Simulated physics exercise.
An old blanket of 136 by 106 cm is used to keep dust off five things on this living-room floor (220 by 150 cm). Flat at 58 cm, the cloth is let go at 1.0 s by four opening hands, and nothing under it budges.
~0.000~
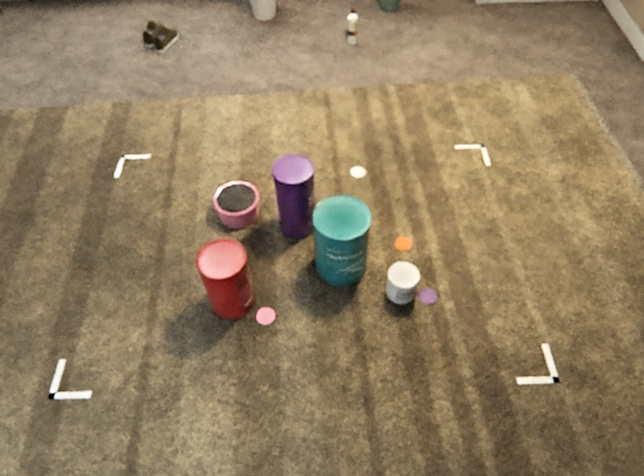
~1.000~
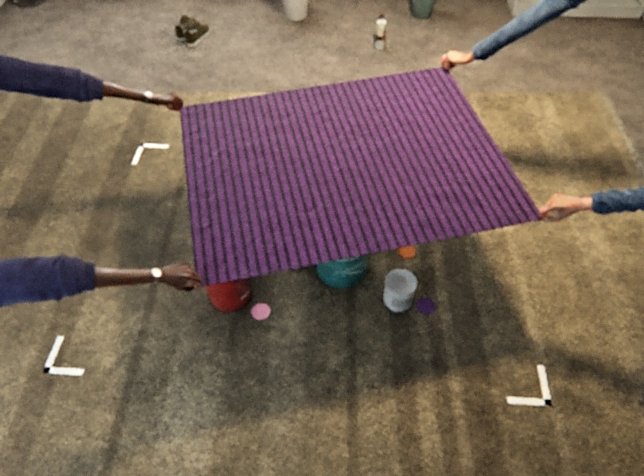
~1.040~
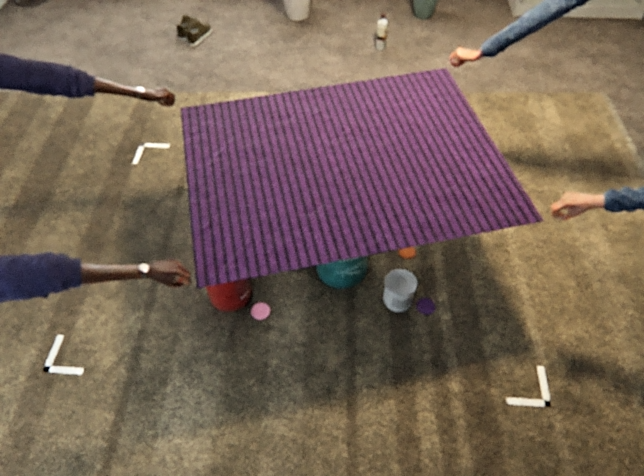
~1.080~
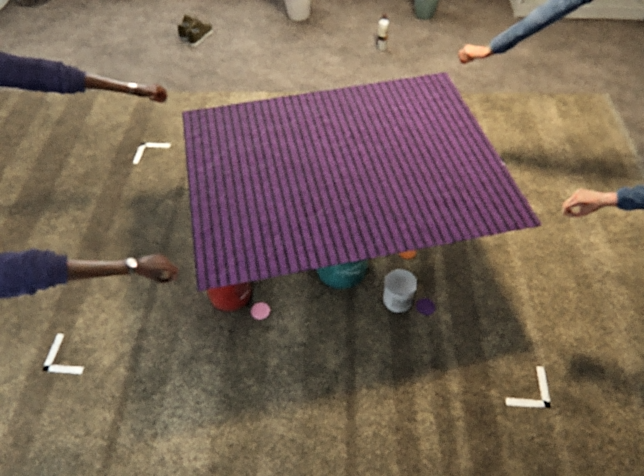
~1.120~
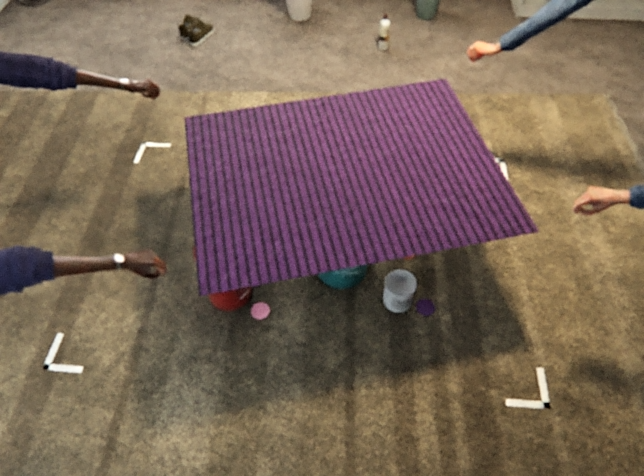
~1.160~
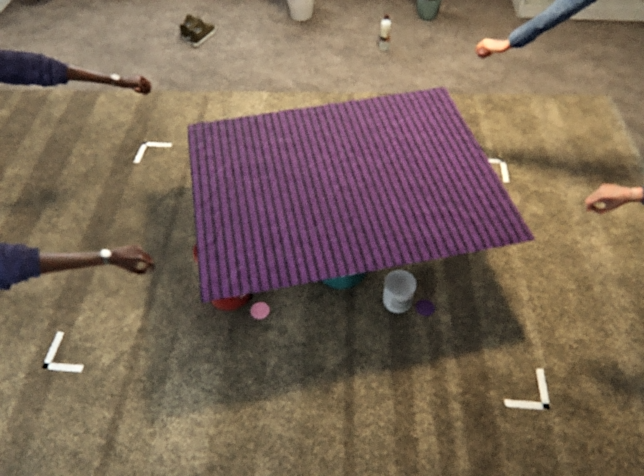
A purple striped blanket appears, stretched flat by four hands above a carpet where colourful buckets, a bin and a pot stand. The hands open and draw back toward the left and right sides, and the blanket sinks slightly, still spread out, with some containers showing beneath its near edge.
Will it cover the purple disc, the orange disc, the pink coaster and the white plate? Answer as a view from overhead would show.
The purple disc vanishes under it, the orange disc ends under the cloth, the pink coaster ends under the cloth, the white plate gets covered.
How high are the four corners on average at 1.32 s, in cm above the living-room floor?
I'd put their mean height at around 16 cm.
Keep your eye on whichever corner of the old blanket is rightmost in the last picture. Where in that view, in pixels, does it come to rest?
Near pixel (466, 307).
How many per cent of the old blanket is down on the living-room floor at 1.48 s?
15 %.
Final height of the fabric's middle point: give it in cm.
The centre point rests around 40 cm up.
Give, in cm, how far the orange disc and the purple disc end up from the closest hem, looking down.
The first sits about 18 cm from the nearest hem, the second about 4 cm.
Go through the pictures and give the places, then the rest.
Purple disc (428, 296); orange disc (403, 244); pink coaster (266, 316); white plate (358, 172); teal bucket (342, 217), 38 cm tall; purple bin (293, 168), 42 cm tall; red bucket (221, 258), 35 cm tall; pink pot (236, 197), 12 cm tall; white bucket (404, 275), 15 cm tall, in the first frame.
Old blanket corners (197, 288) (179, 107) (446, 67) (545, 219); highest point 58 cm, lowest 58 cm, in the second frame.
Old blanket corners (197, 288) (180, 108); highest point 57 cm, lowest 57 cm, in the third frame.
Old blanket corners (198, 292) (182, 112); highest point 55 cm, lowest 55 cm, in the fourth frame.
Old blanket corners (199, 296) (184, 118); highest point 52 cm, lowest 51 cm, in the fifth frame.
Old blanket corners (202, 303) (187, 126) (444, 88) (535, 241); highest point 47 cm, lowest 46 cm, in the sixth frame.
By 1.3 s, 0 % of it is down, spanning 148 by 126 cm, above orange disc, white plate, purple disc, pink coaster.
By 1.5 s, 15 % of it is down, spanning 127 by 120 cm, above orange disc, white plate, purple disc, pink coaster.
By 1.6 s, 15 % of it is down, spanning 129 by 120 cm, above orange disc, white plate, purple disc, pink coaster.
By 1.8 s, 15 % of it is down, spanning 129 by 117 cm, above orange disc, white plate, purple disc, pink coaster.
By 3.3 s, 15 % of it is down, spanning 122 by 117 cm, above orange disc, white plate, purple disc, pink coaster.
